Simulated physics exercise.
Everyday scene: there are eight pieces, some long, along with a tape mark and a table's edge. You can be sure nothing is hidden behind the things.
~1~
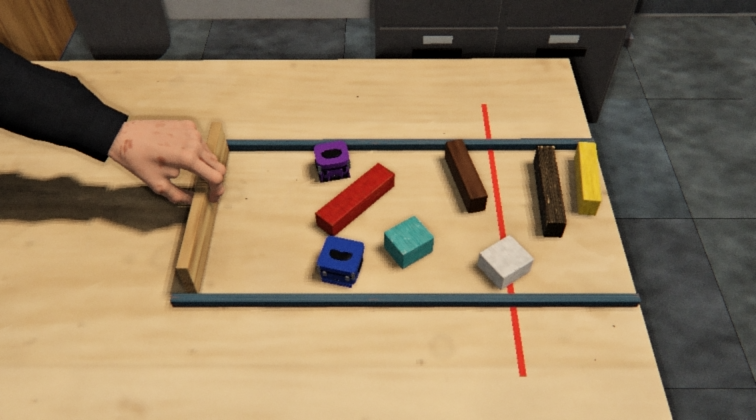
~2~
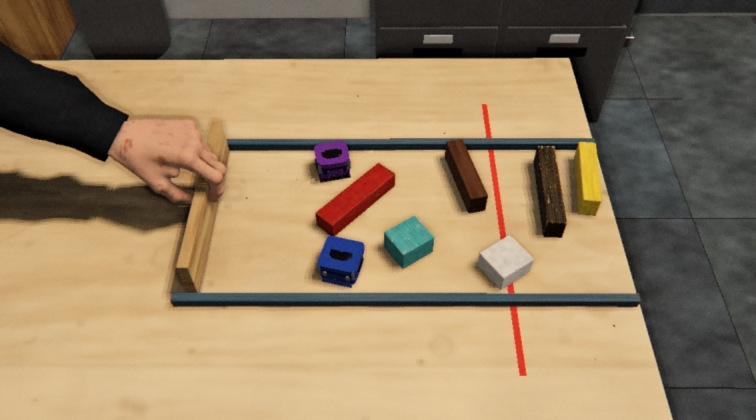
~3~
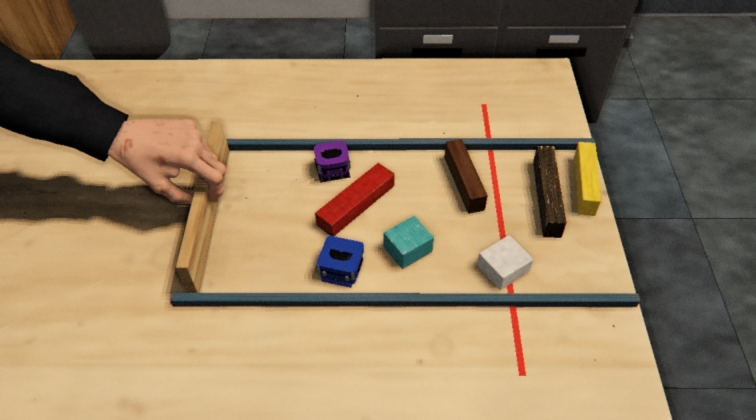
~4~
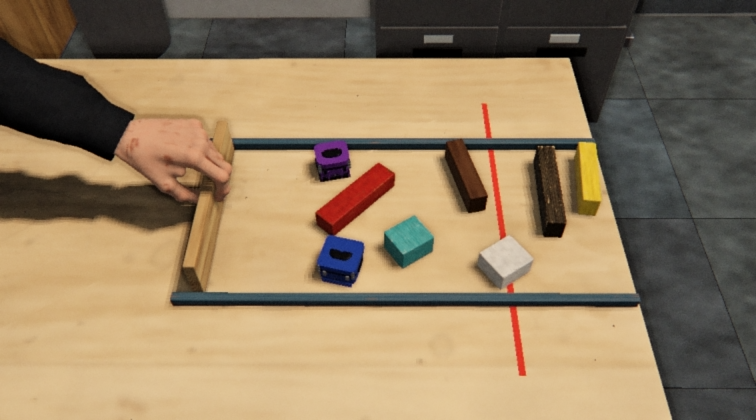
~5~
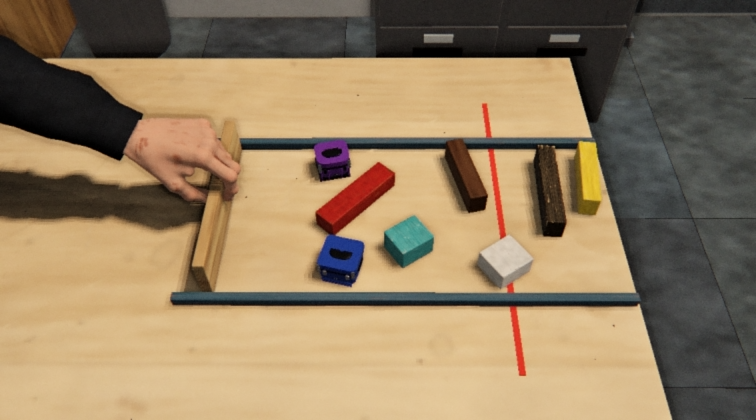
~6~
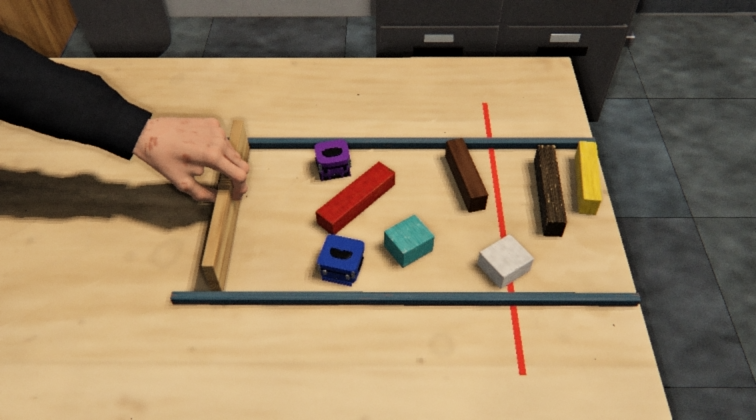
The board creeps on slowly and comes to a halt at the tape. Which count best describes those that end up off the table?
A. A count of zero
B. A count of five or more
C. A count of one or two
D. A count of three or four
A count of zero.
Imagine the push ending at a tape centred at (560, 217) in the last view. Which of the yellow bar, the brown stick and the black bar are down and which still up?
Lab note - yellow bar toppled, brown stick toppled, black bar toppled.
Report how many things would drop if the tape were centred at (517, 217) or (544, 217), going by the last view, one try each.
Respectively 1 and 2.
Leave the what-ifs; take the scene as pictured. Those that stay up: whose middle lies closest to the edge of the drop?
Closest at the end: The yellow bar.
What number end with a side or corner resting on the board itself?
The number is 3.
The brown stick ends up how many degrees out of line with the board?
It measures close to 20 degrees.
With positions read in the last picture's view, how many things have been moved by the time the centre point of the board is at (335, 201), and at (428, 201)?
Counting first: 3, next 5.
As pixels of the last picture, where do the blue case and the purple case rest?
In the last picture the blue case sits around (528, 262) and the purple case around (511, 162).
Early on, none off yet; yellow bar at rest near (588, 177); black bar at rest near (550, 189); white block at rest near (505, 261).
Finally, the number that fall off is zero.
